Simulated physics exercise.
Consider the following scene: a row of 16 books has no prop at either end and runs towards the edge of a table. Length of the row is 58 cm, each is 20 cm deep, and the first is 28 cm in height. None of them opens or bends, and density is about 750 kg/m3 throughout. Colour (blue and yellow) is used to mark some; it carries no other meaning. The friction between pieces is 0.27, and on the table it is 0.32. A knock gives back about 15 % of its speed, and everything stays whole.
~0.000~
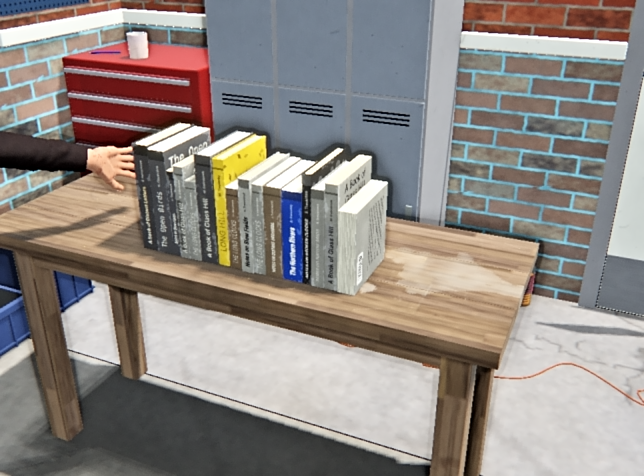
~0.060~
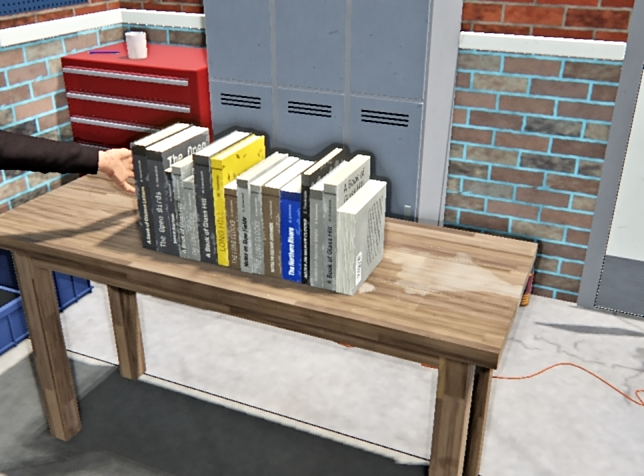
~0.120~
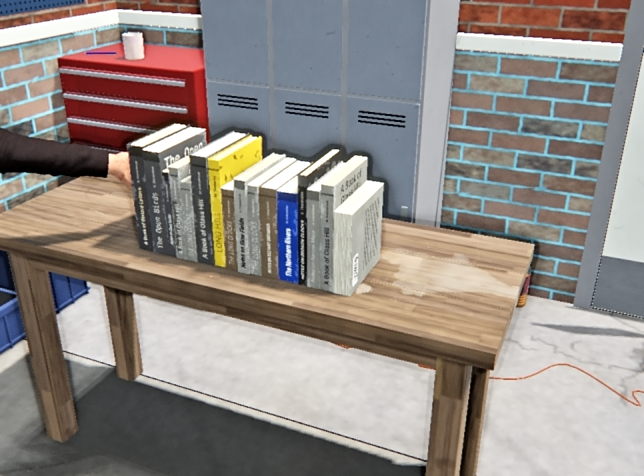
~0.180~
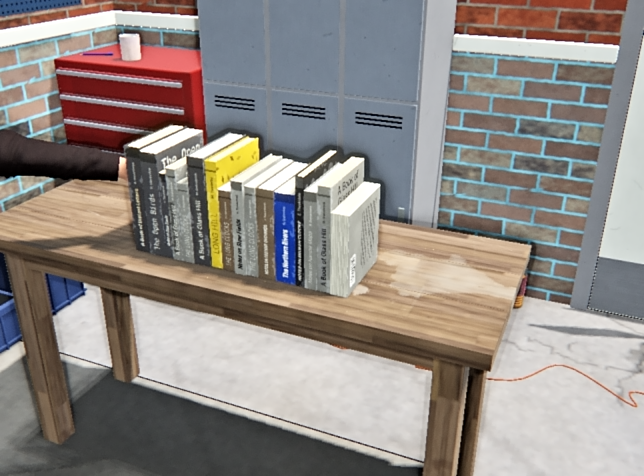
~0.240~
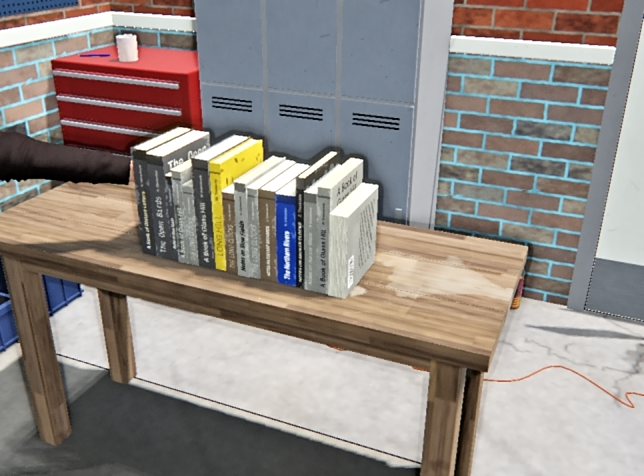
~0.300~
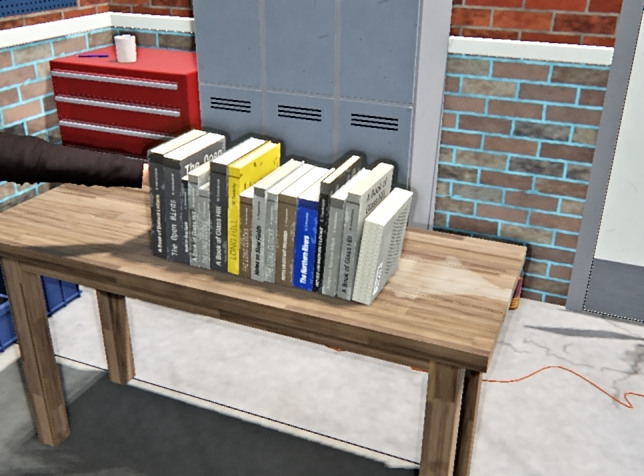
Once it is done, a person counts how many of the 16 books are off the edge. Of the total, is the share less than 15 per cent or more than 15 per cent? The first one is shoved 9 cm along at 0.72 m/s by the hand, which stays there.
The share is fewer than 15 in 100.
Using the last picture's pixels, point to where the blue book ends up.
I'd point at about (423, 263).
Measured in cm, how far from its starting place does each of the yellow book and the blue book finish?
Roughly yellow 20, blue 30.
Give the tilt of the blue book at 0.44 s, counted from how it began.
Some 30 degrees.
By 0.36 s, none of the 16 books off the edge, 16 disturbed; blue book tilted 15°; yellow book tilted 15°.
By 0.44 s, none of the 16 books off the edge, 16 disturbed; yellow book tilted 31°; blue book tilted 31°.
By 0.60 s, none of the 16 books off the edge, 16 disturbed; blue book tilted 57°; yellow book tilted 48°.
By 1.04 s, 1 of the 16 books off the edge; blue book tilted 61°; yellow book tilted 52°.
When it is over (1.4 s), 1 of the 16 books off the edge; blue book tilted 62°; yellow book tilted 52°. That is 6 per cent. In pixels of the last frame, middles, blue book near (423, 263), yellow book near (298, 231).
